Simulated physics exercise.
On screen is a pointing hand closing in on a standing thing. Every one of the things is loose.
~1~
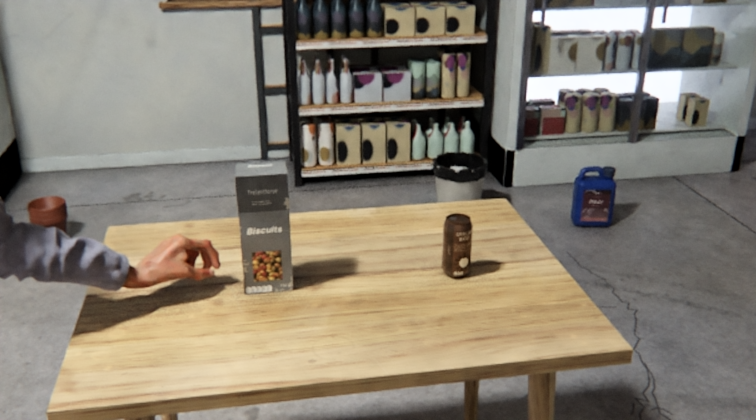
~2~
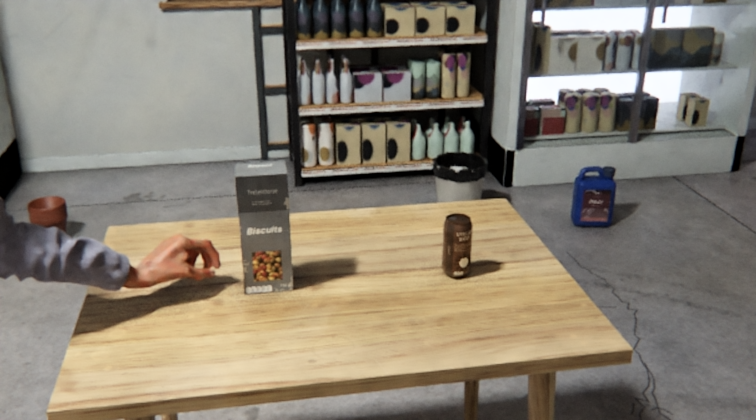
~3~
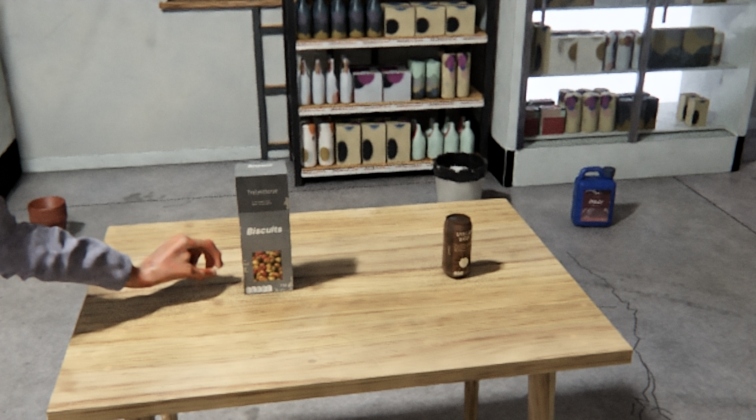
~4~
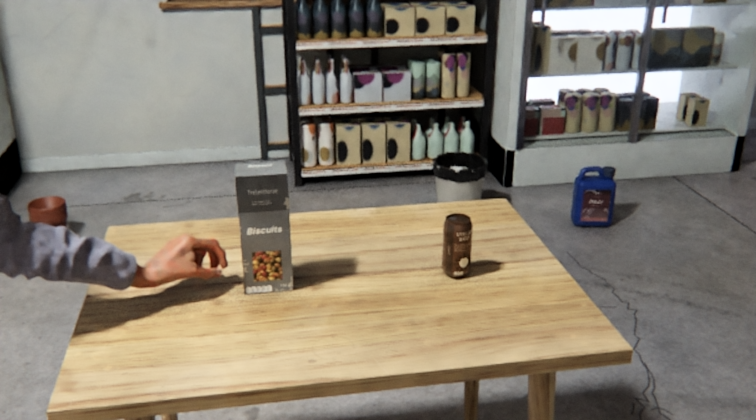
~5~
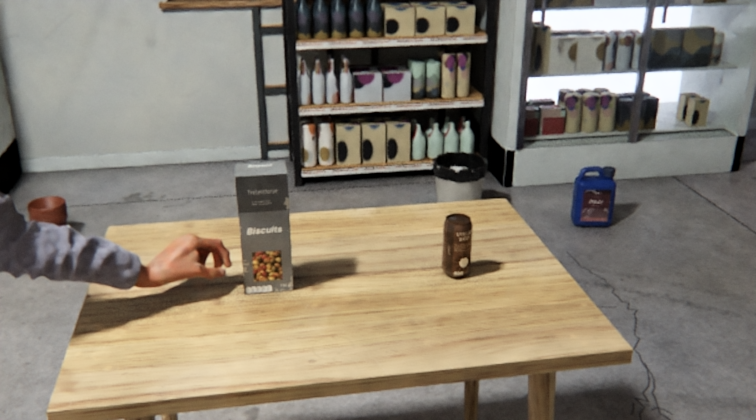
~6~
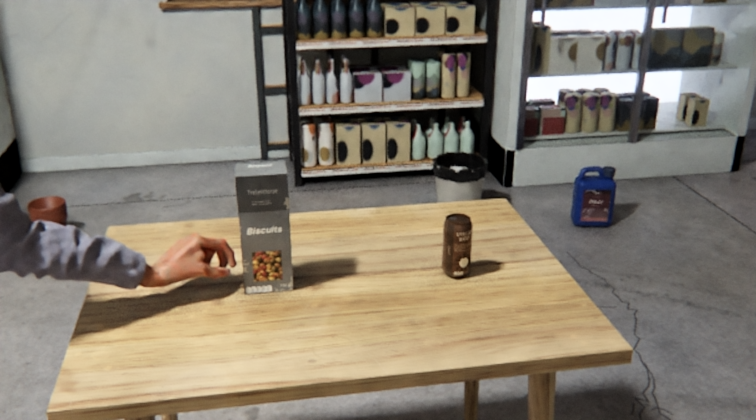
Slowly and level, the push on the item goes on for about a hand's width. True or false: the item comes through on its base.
True.
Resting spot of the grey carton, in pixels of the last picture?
It ends up near (331, 223).
Then, 0.50 s past the last view, grey carton displaced a little near (286, 226).
Then, 0.90 s past the last view, grey carton displaced about its own width near (310, 225).
Finally, moved from the start, grey carton. Final places as the last picture's camera would see them, grey carton near (331, 223).
